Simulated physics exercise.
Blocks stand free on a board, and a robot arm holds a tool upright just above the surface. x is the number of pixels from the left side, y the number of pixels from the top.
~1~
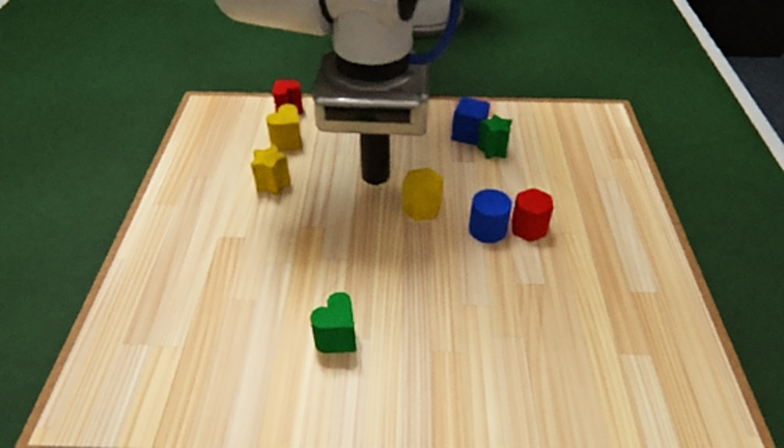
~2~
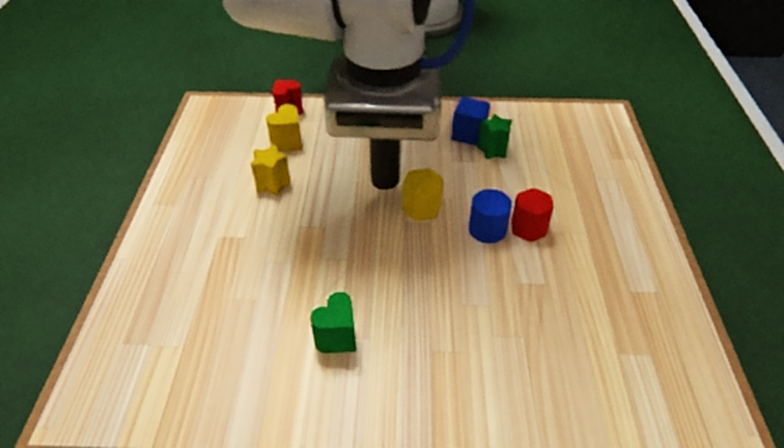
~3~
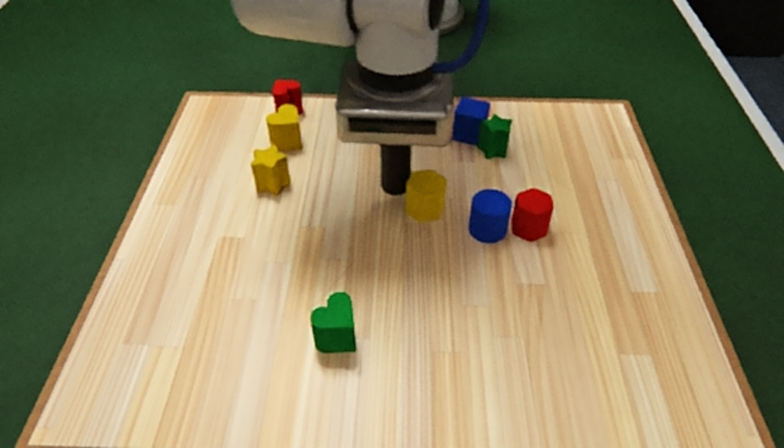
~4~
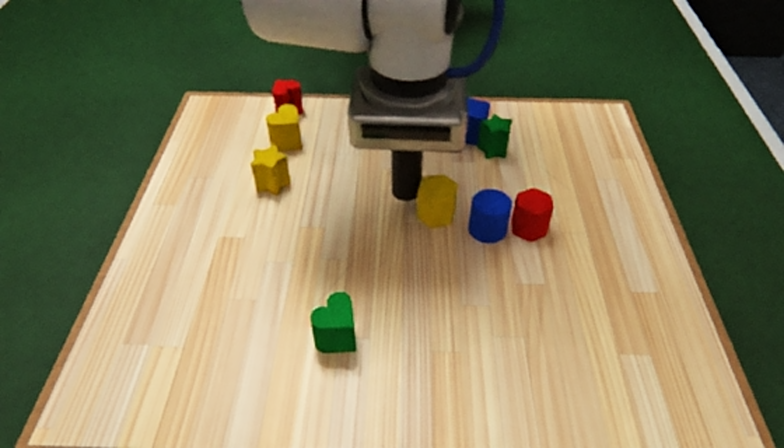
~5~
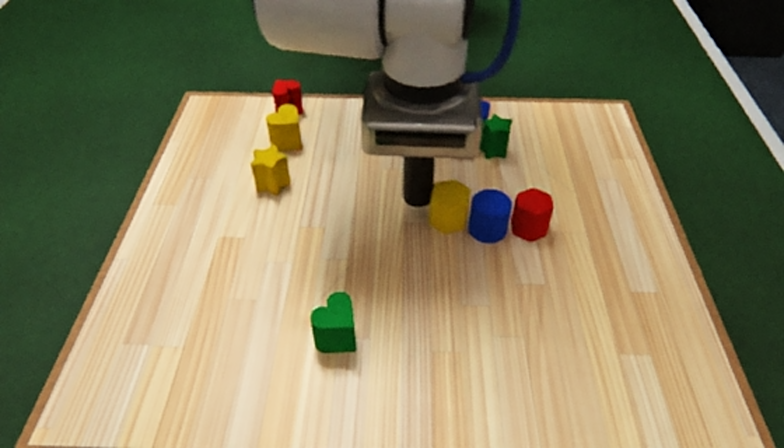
A robot arm moves right and pushes the yellow six-sided block up beside the blue one.
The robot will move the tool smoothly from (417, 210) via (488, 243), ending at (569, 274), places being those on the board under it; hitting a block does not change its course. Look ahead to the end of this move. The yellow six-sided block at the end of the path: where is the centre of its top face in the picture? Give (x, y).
I think it will end close to (619, 257).
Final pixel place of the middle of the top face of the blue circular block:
Pixel (661, 254).
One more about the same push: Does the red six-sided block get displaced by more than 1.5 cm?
Yes, I think so.
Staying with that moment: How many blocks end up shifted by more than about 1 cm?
By the end, three or more blocks will have moved.
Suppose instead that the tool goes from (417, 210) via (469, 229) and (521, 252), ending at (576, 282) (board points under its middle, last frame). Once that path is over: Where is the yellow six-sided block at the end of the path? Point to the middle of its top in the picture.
I'd guess (627, 265).
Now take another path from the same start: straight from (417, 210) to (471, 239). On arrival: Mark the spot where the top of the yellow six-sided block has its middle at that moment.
I'd place it at (508, 226), taking the centre of its top.
What follows on the original path. One third of the way, tool at (466, 221); yellow six-sided block at (501, 218), turned 15° clockwise; blue circular block at (544, 224); red six-sided block at (559, 201), turned 60° anticlockwise.
Two thirds of the way, tool at (517, 242); yellow six-sided block at (558, 238); blue circular block at (601, 242); red six-sided block at (559, 201), turned 60° anticlockwise.
At the end, tool at (573, 263); yellow six-sided block at (619, 257); blue circular block at (661, 254); red six-sided block at (559, 201), turned 60° anticlockwise.
